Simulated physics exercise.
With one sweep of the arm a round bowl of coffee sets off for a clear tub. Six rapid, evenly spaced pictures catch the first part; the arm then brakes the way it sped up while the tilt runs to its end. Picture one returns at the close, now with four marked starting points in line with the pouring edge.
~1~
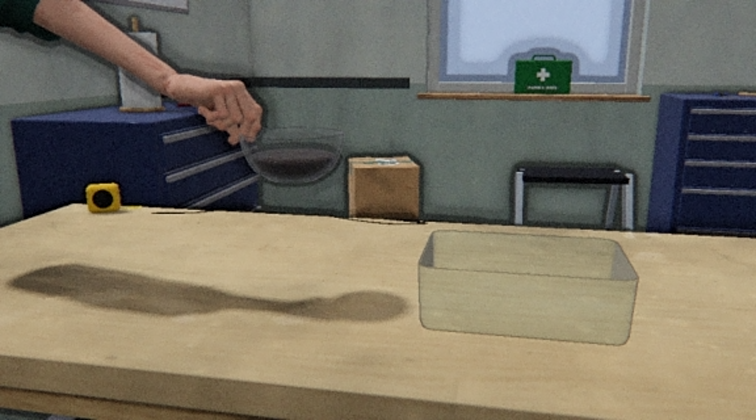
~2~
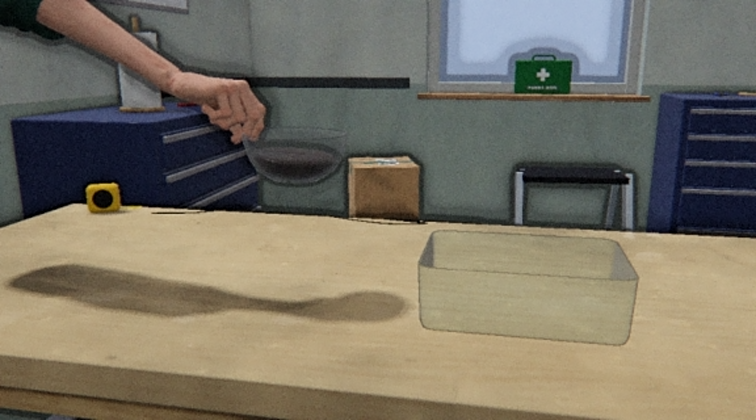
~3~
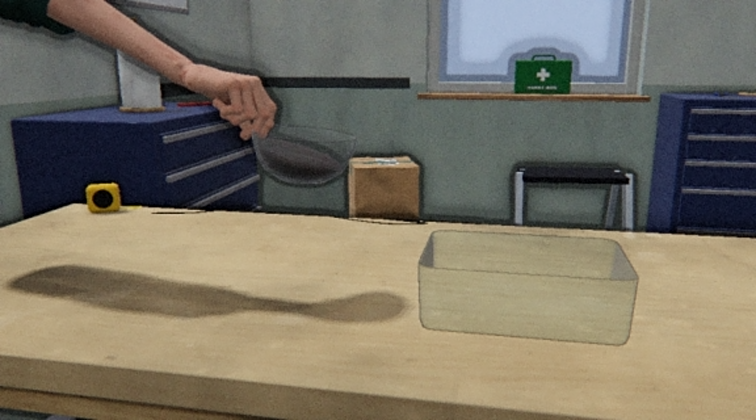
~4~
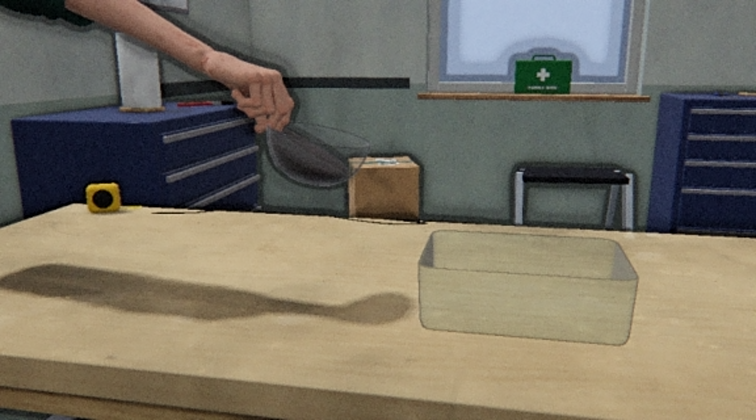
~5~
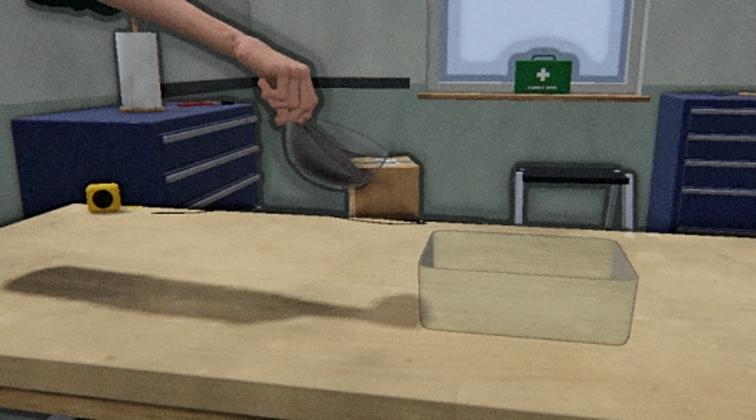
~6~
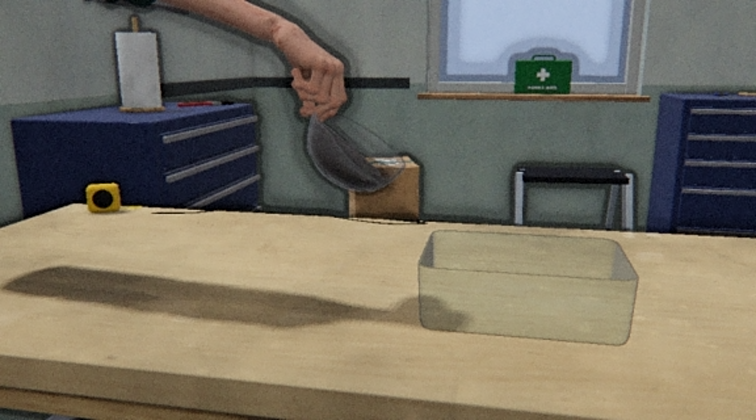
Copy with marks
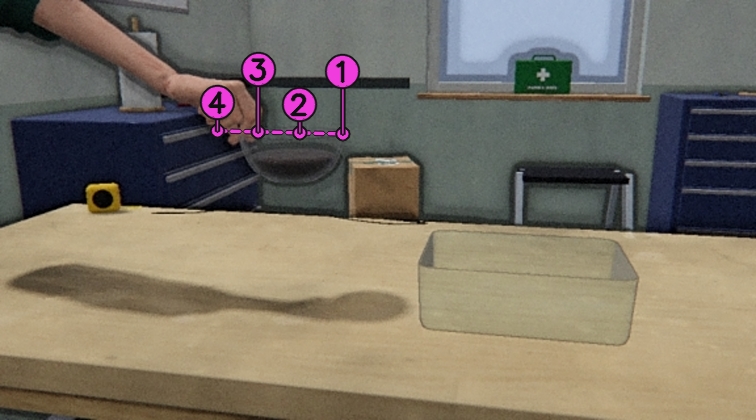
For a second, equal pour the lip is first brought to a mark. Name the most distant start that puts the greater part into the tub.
Spot 3 just does it.
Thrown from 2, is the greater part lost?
No, that is safe.
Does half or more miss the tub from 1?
No, not at all.
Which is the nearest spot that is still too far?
Here it is spot 4.
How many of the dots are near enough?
Three of the four.
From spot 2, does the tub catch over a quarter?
Yes, clearly.
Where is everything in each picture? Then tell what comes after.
Upright, lip at (340, 133); tub from (420, 326) to (629, 344); nothing has left yet.
Upright, lip at (344, 134); nothing has left yet.
Tipped about 5°, lip at (354, 138); nothing has left yet.
Tipped about 12°, lip at (368, 145); nothing has left yet.
Tipped about 22°, lip at (386, 155); nothing has left yet.
Tipped about 33°, lip at (404, 166); nothing has left yet.
On the marked copy, 1 at (342, 133); 2 at (299, 132); 3 at (258, 131); 4 at (217, 130).
If 1 is chosen, about 87 % lands in the tub, 9 % falls short and 5 % goes beside or beyond.
If 2 is chosen, about 77 % lands in the tub, 5 % falls short and 17 % goes beside or beyond.
If 3 is chosen, about 68 % lands in the tub, 22 % falls short and 10 % goes beside or beyond.
If 4 is chosen, about 15 % lands in the tub, 80 % falls short and 5 % goes beside or beyond.
